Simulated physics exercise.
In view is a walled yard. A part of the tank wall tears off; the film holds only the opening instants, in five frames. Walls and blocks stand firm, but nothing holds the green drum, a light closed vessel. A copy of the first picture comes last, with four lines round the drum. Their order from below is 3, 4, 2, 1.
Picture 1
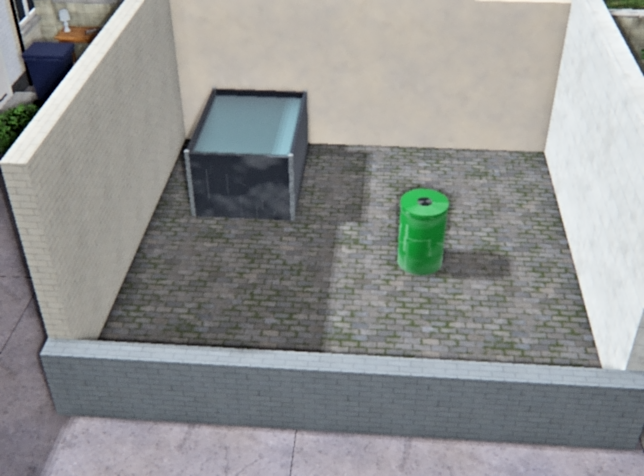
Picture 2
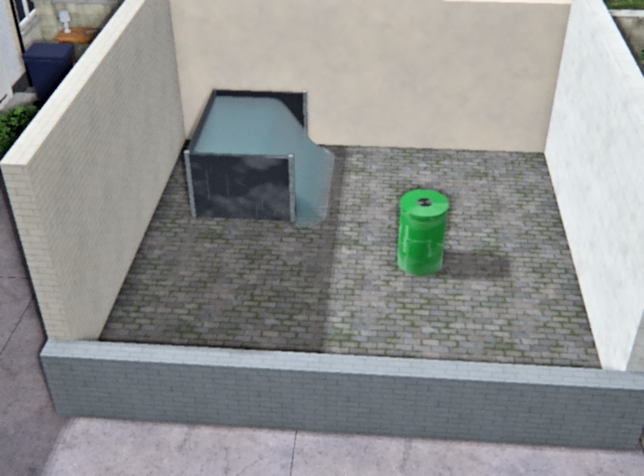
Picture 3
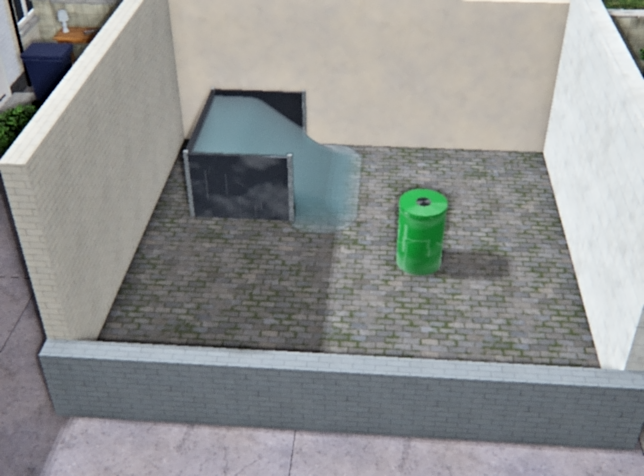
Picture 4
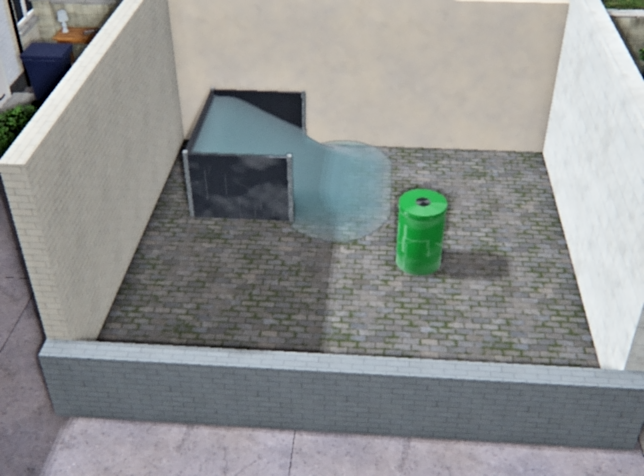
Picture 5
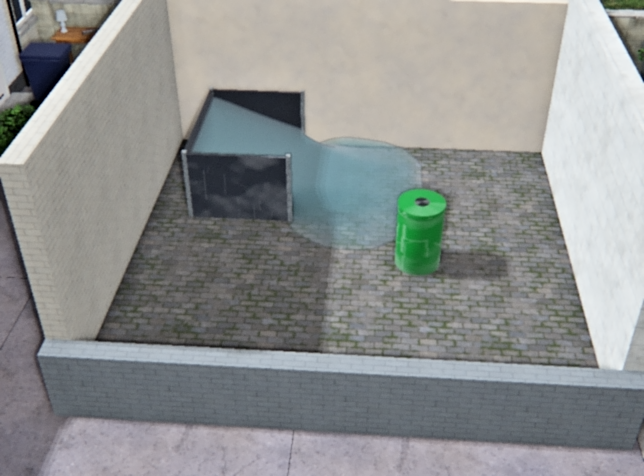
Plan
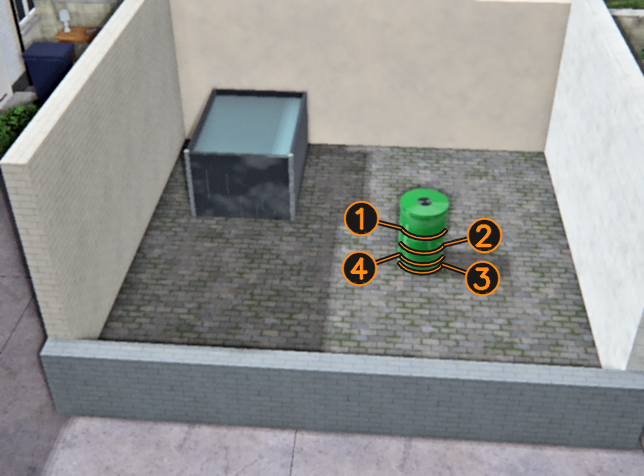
Water pours out of a tank's right side and spreads across the paving towards a green drum.
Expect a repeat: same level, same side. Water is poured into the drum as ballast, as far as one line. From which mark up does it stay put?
That is line 2.
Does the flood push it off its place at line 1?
No, that is safe.
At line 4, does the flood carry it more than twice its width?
No, it does not.
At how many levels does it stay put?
Two of the four.
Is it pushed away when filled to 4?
Yes.
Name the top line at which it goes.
That would be 4.
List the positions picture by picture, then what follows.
Lid of the green drum at (425, 202); tank full, its middle at (250, 126), in the first frame.
In the second frame, 3 % of the ground under water, its edge towards the drum at (303, 218).
In the third frame, 7 % of the ground under water, its edge towards the drum at (335, 228).
In the fourth frame, 11 % of the ground under water, its edge towards the drum at (364, 232).
Lid of the green drum at (422, 202); 16 % of the ground under water, its edge towards the drum at (387, 236), in the fifth frame.
In orange, 1 at (423, 238); 2 at (422, 253); 3 at (420, 272); 4 at (421, 264); from the bottom up 3, 4, 2, 1.
Choosing 1, it does not move.
Choosing 2, it does not move.
Choosing 3, it is pushed about 6 times its own width away.
Choosing 4, it is pushed about its own width away.
